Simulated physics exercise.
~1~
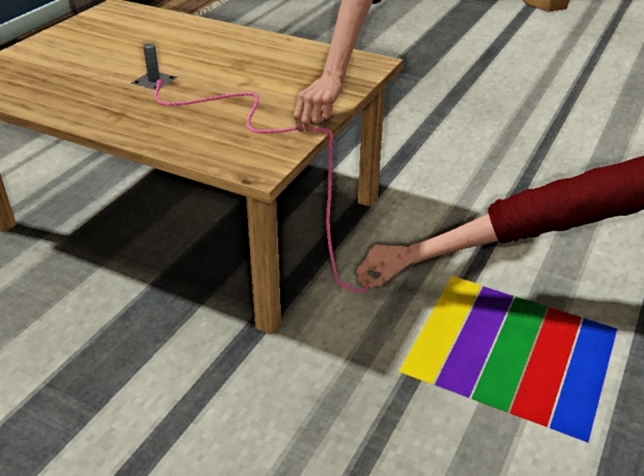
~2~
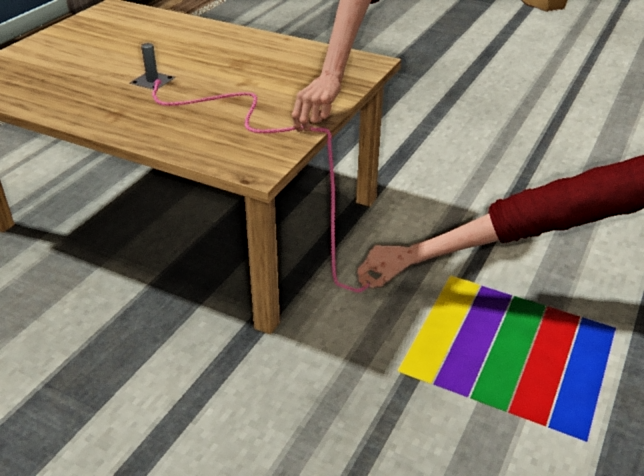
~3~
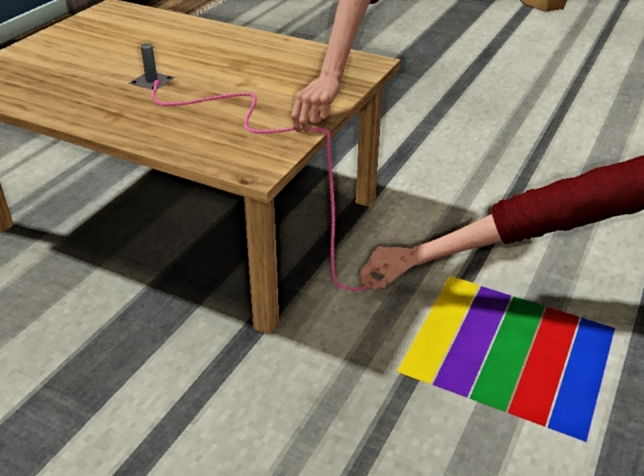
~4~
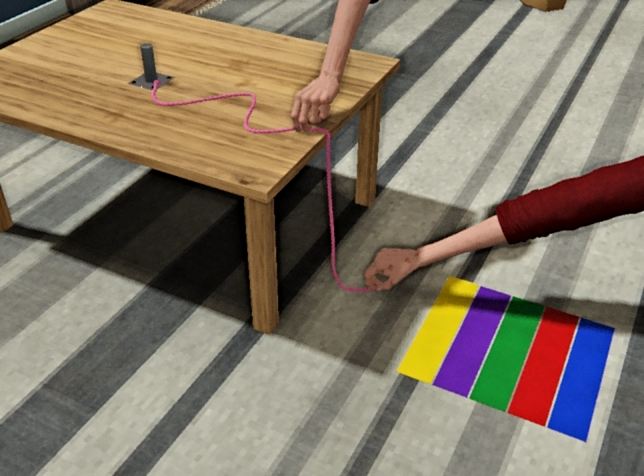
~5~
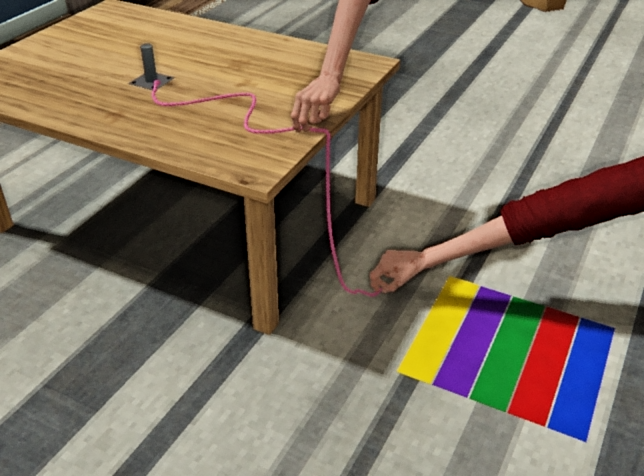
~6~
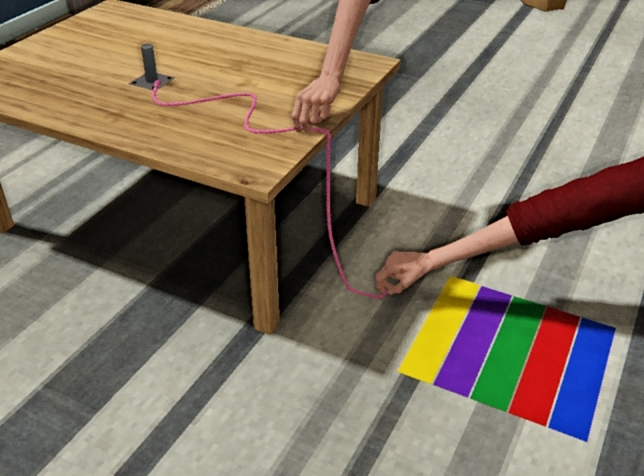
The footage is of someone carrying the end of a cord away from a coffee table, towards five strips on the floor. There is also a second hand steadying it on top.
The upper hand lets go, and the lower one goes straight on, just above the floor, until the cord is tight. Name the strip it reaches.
The blue strip.
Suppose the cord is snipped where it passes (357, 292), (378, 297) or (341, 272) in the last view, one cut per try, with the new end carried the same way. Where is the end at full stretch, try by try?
The three tries give approximately (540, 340), (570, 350) and (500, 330).
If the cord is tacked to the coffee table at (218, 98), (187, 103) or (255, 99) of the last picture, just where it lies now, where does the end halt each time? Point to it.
(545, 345), (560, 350), (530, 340).
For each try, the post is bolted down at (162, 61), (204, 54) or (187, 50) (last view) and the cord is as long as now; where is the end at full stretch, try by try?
Try by try: (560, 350), (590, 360) and (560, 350).
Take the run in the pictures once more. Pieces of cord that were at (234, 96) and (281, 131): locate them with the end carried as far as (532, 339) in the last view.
The first goes to (263, 108), the other to (343, 174).
Soon after, end near (532, 339); over green.
After that, end near (568, 351); over red.
At the stop, end near (592, 359); over blue. The blue one.
